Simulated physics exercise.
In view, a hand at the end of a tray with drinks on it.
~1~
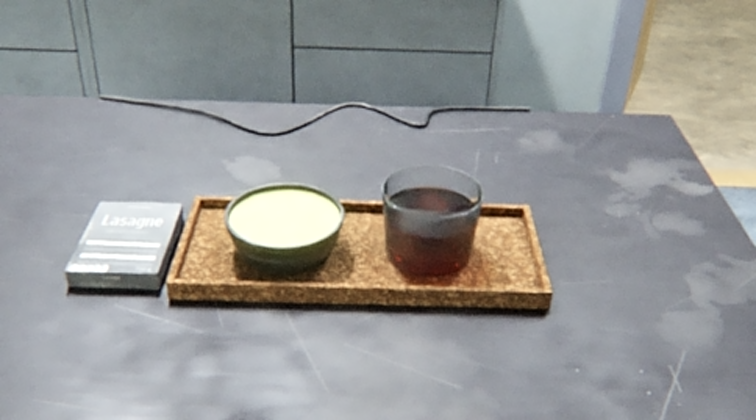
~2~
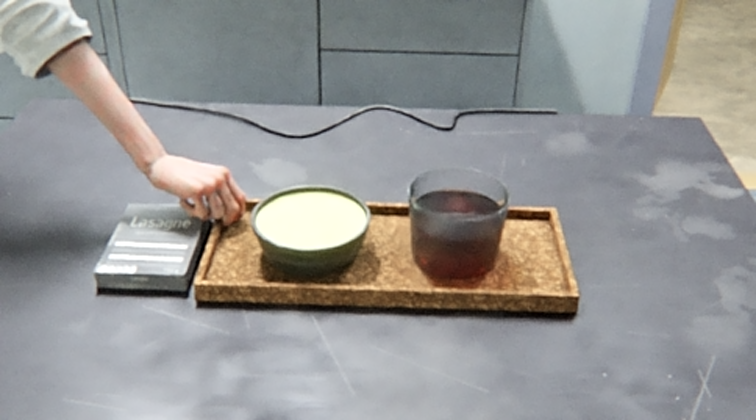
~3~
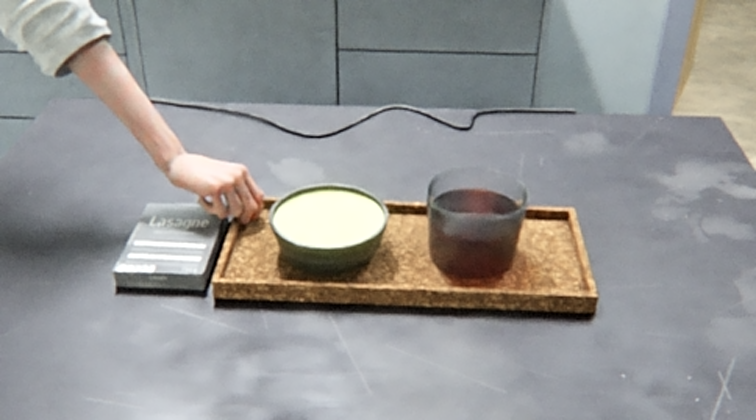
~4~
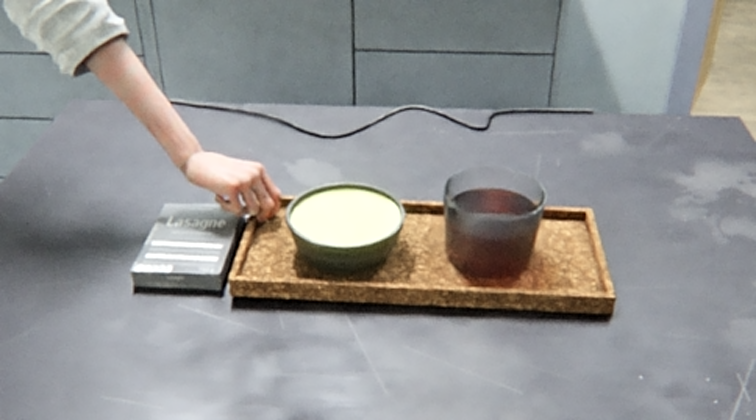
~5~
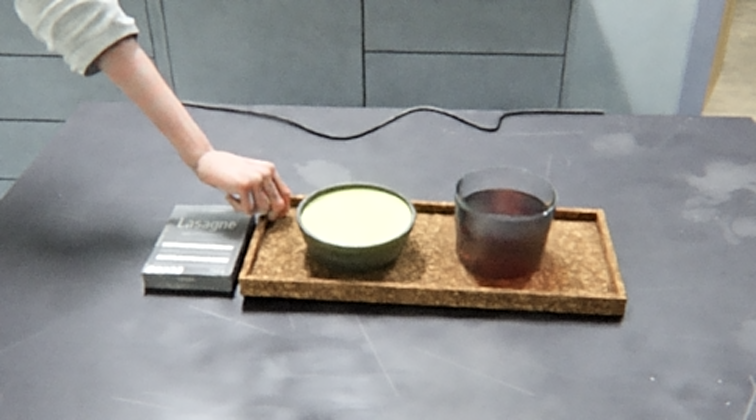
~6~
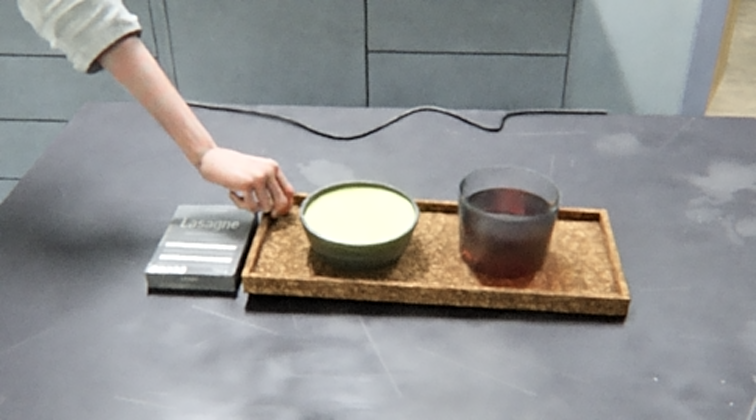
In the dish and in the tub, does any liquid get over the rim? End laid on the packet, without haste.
Dish - none gets over, tub - none gets over.
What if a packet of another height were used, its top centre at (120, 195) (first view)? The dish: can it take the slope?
I reckon it pours over.
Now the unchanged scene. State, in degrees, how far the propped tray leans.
At 4° or so.
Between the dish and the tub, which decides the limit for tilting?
That would be the left-hand one.
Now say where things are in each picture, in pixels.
The tray lies flat; dish (285, 228) about three quarters full; tub (431, 220) about two thirds full; packet (112, 281), in the first frame.
A hand takes the end of the tray; dish about three quarters full, surface at (311, 221); tub about two thirds full, surface at (458, 214), in the second frame.
The tray slopes by about 0°; dish (329, 229) about three quarters full; tub (475, 222) about two thirds full, in the third frame.
The end is rising; dish about three quarters full, surface at (345, 218); tub about two thirds full, surface at (493, 213); packet (176, 281), in the fourth frame.
The end has come up a little; dish (356, 227) about three quarters full; tub (502, 223) about two thirds full, in the fifth frame.
Slope near 2°; dish about three quarters full, surface at (359, 216); tub about two thirds full, surface at (507, 213); packet (190, 282), in the sixth frame.
A moment on, the tray slopes by about 3°; dish, all is still inside; tub, all is still inside.
Further on, the tray slopes by about 5°; dish, all is still inside; tub, all is still inside.
When it is over, the tray slopes by about 4°, resting on the packet; dish, all is still inside; tub, all is still inside.
